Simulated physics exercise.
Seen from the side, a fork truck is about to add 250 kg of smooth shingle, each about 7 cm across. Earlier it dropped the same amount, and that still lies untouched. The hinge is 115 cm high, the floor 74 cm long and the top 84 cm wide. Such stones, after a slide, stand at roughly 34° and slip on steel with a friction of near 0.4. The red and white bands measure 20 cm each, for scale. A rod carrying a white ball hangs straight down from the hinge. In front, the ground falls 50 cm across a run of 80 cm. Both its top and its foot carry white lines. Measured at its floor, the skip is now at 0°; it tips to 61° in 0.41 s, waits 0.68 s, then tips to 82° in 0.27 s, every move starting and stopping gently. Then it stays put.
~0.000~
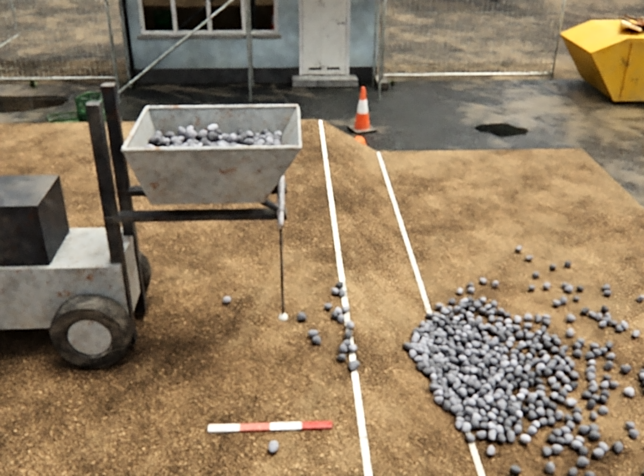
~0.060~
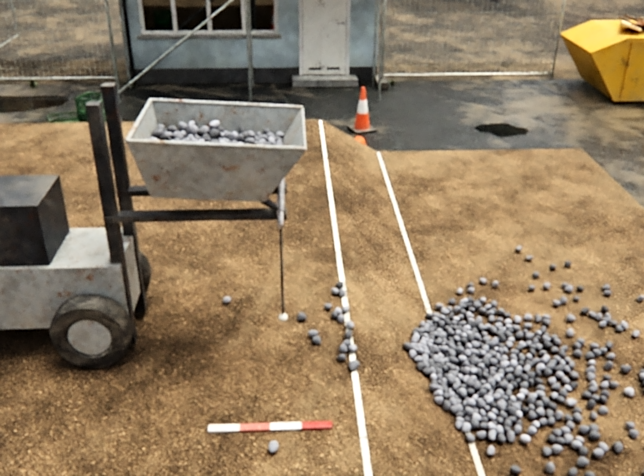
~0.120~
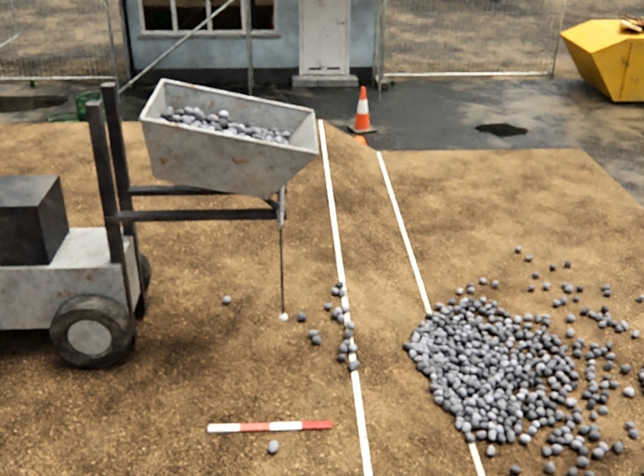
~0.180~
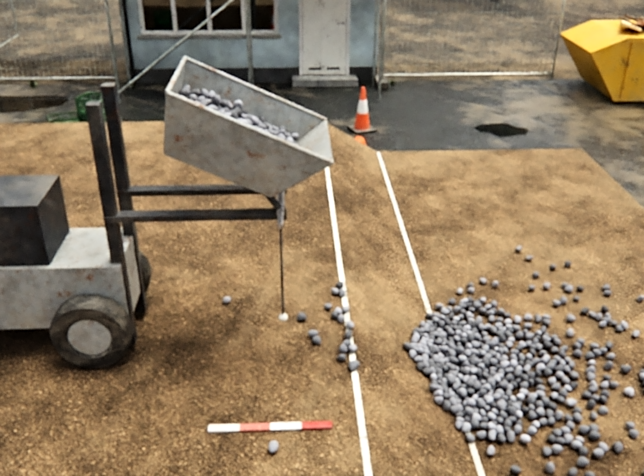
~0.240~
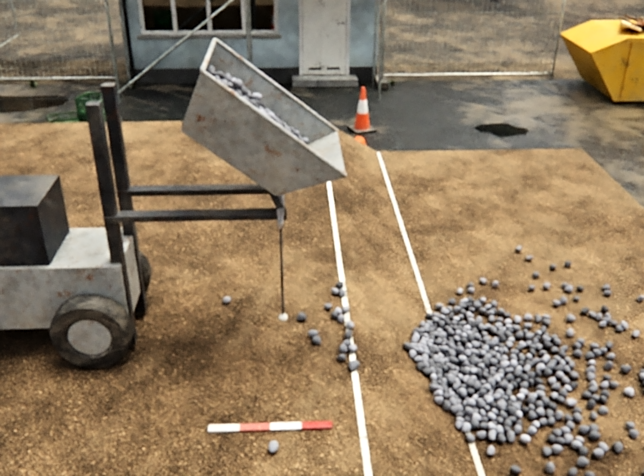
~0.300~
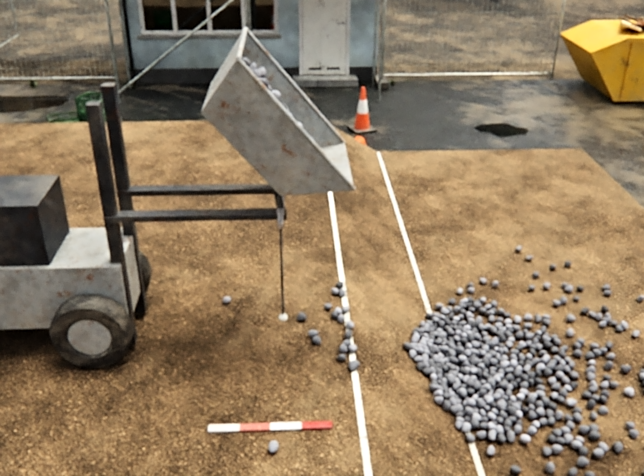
In a yard, a fork truck steadily tilts its raised skip of grey stones to the right.
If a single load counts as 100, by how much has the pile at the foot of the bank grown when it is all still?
I would say it has grown by roughly 82 out of 100.
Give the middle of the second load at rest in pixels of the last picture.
In the last view, about pixel (489, 364).
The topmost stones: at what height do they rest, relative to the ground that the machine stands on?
The top ends up some 6 cm above the ground.
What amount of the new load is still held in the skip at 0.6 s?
Close to 95 in a hundred is still held.
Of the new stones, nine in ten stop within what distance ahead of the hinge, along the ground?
Roughly 260 centimetres.
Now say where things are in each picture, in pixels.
The skip is at 0°, its lip at (301, 148); the top of the load is at (230, 137). The earlier load is highest near (326, 340), 4 cm above ground level, 16 % on the top or the slope, 82 % at the foot of the bank, in the first picture.
The skip is at 4°, its lip at (306, 149); the top of the load is at (209, 133); the stones move at 1.0 m/s on average, in the second picture.
The skip is at 13°, its lip at (318, 154); the top of the load is at (179, 116); the stones move at 1.6 m/s on average, in the third picture.
Lip at (333, 163), floor tilted 25°, highest stones at (191, 96); the stones move at 2.2 m/s on average, in the fourth picture.
The skip is at 38°, its lip at (346, 176); the top of the load is at (210, 78); the stones move at 2.2 m/s on average, in the fifth picture.
Lip at (354, 189), floor tilted 50°, highest stones at (237, 65); the stones move at 2.1 m/s on average, in the sixth picture.
After 0.4 s the floor is at 61°; in per cent of one load, 100 in the skip, 16 on the top or the slope, 82 at the foot of the bank; the foremost stones are past the picture's edge.
After 0.6 s the floor is at 61°; in per cent of one load, 93 in the skip, 23 on the top or the slope, 82 at the foot of the bank; the foremost stones are past the picture's edge.
After 1.8 s the floor is at 82°; in per cent of one load, 7 in the skip, 38 on the top or the slope, 153 at the foot of the bank; the foremost stones are past the picture's edge.
After 4.2 s the floor is at 82°; in per cent of one load, 0 in the skip, 34 on the top or the slope, 164 at the foot of the bank; the foremost stones are past the picture's edge. Net gain at the foot of the bank, 82.
